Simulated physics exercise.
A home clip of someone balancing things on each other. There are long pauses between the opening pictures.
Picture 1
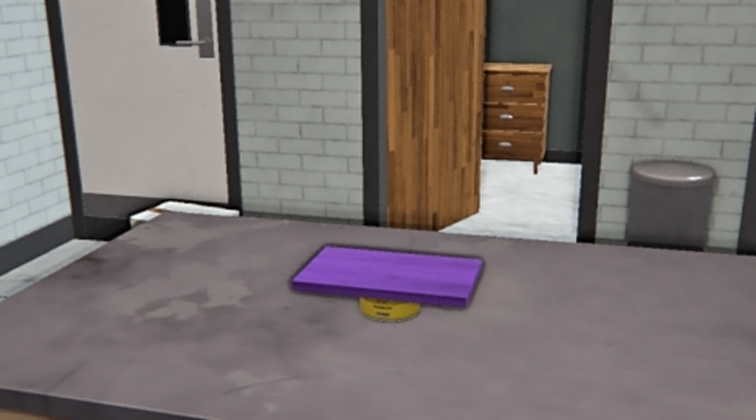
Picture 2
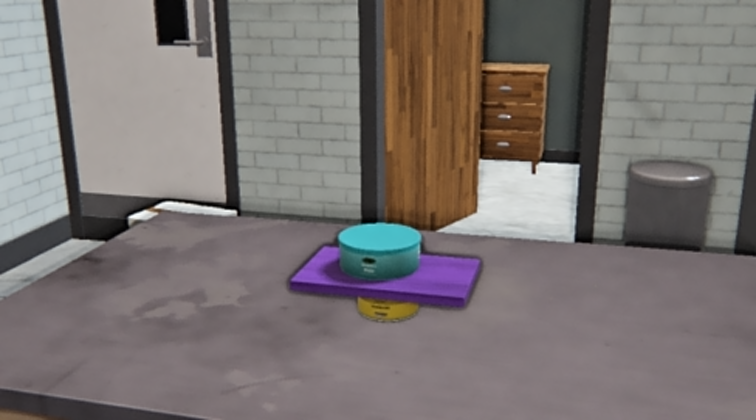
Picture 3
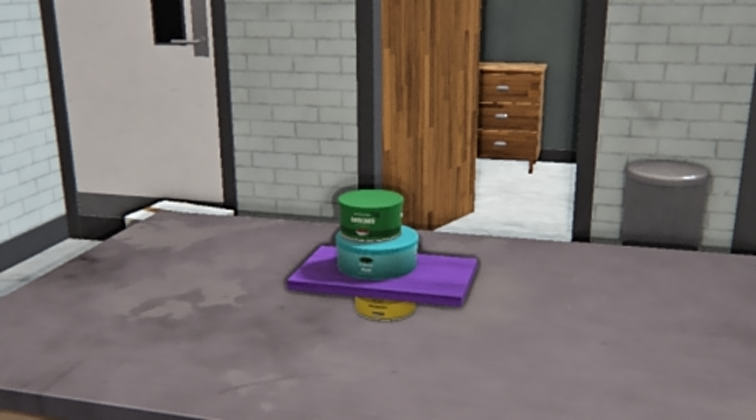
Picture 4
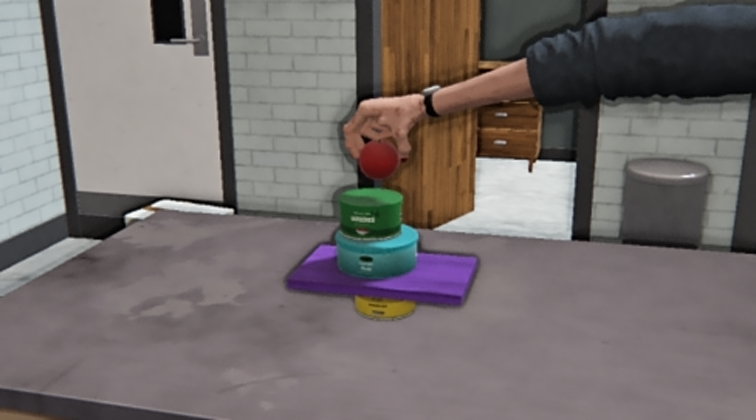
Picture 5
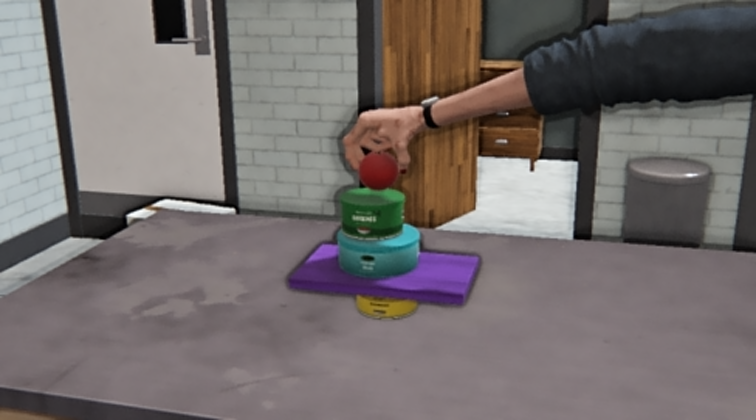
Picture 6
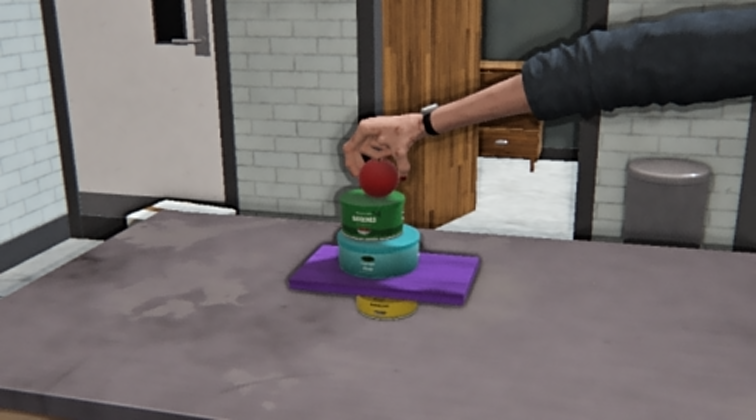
A hand lowered a red tomato onto a green tin, which had appeared after a teal tin on a purple board resting on a small yellow tin, and kept its fingers on the tomato.
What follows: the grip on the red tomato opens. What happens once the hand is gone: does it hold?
The pile stays up.
Then, 0.20 s on from there, no change.
Then, 0.40 s on from there, red tomato resting near (379, 179).
In the end, all 5 unmoved. At the end, from the last picture's camera, red tomato near (379, 179). The pile holds.
